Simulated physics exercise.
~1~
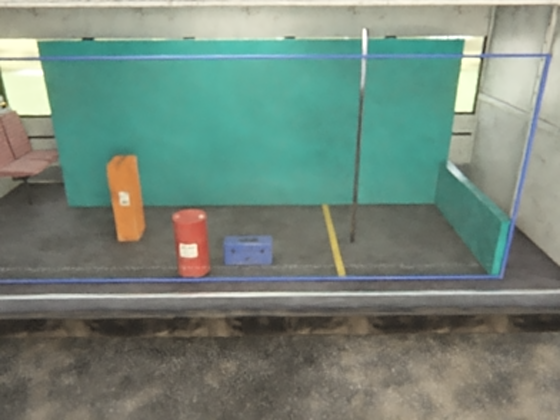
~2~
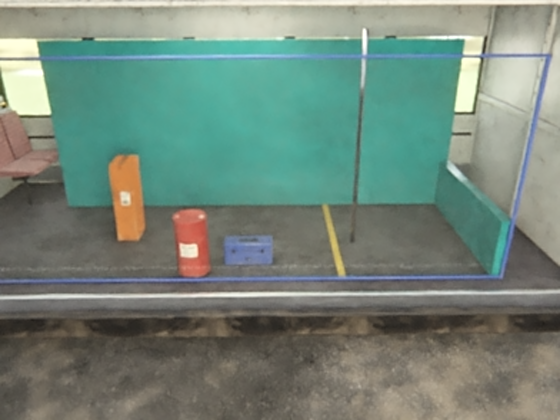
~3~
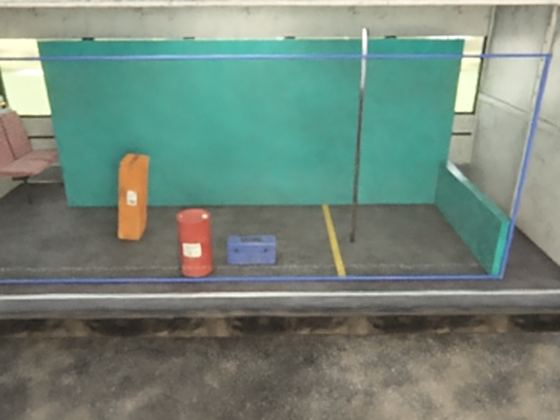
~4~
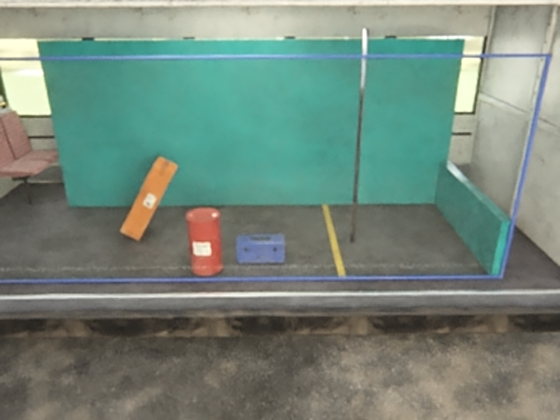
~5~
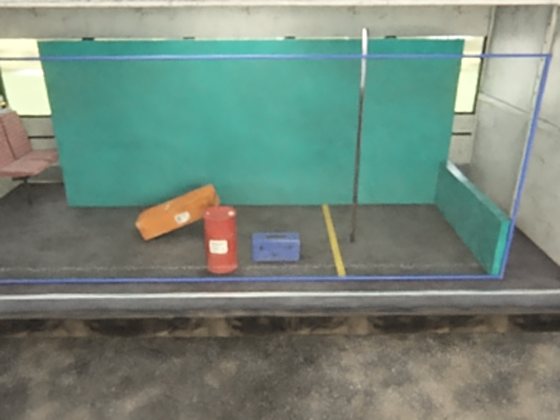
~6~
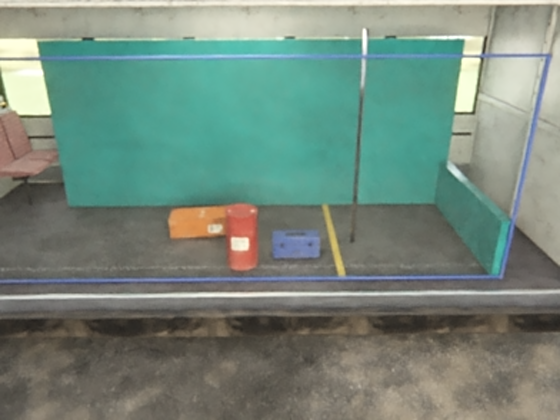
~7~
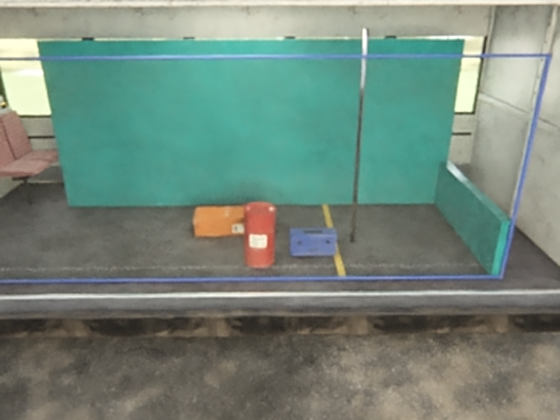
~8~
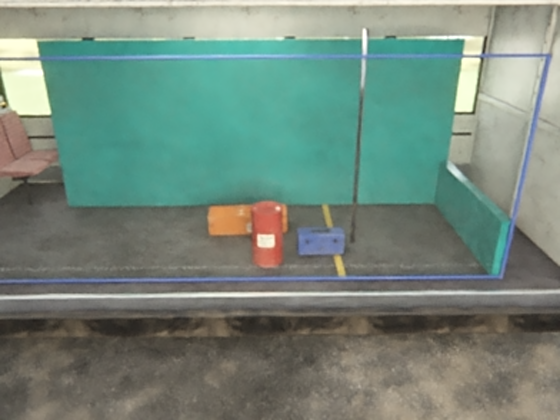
A bay inside a metro car, backed by a green wall and outlined in blue, is seen from a fixed viewpoint facing it. On the dark floor stand a tall orange box at left, a red drum beside it and a blue toolbox, with a yellow line and upright pole further right. At first all stay put, then the orange box leans right and topples onto its side as the drum and toolbox begin sliding right. All three slide on together, the box partly hidden behind the drum. The drum ends upright short of the line, while the toolbox ends upright near the pole, overlapping the line from this view.
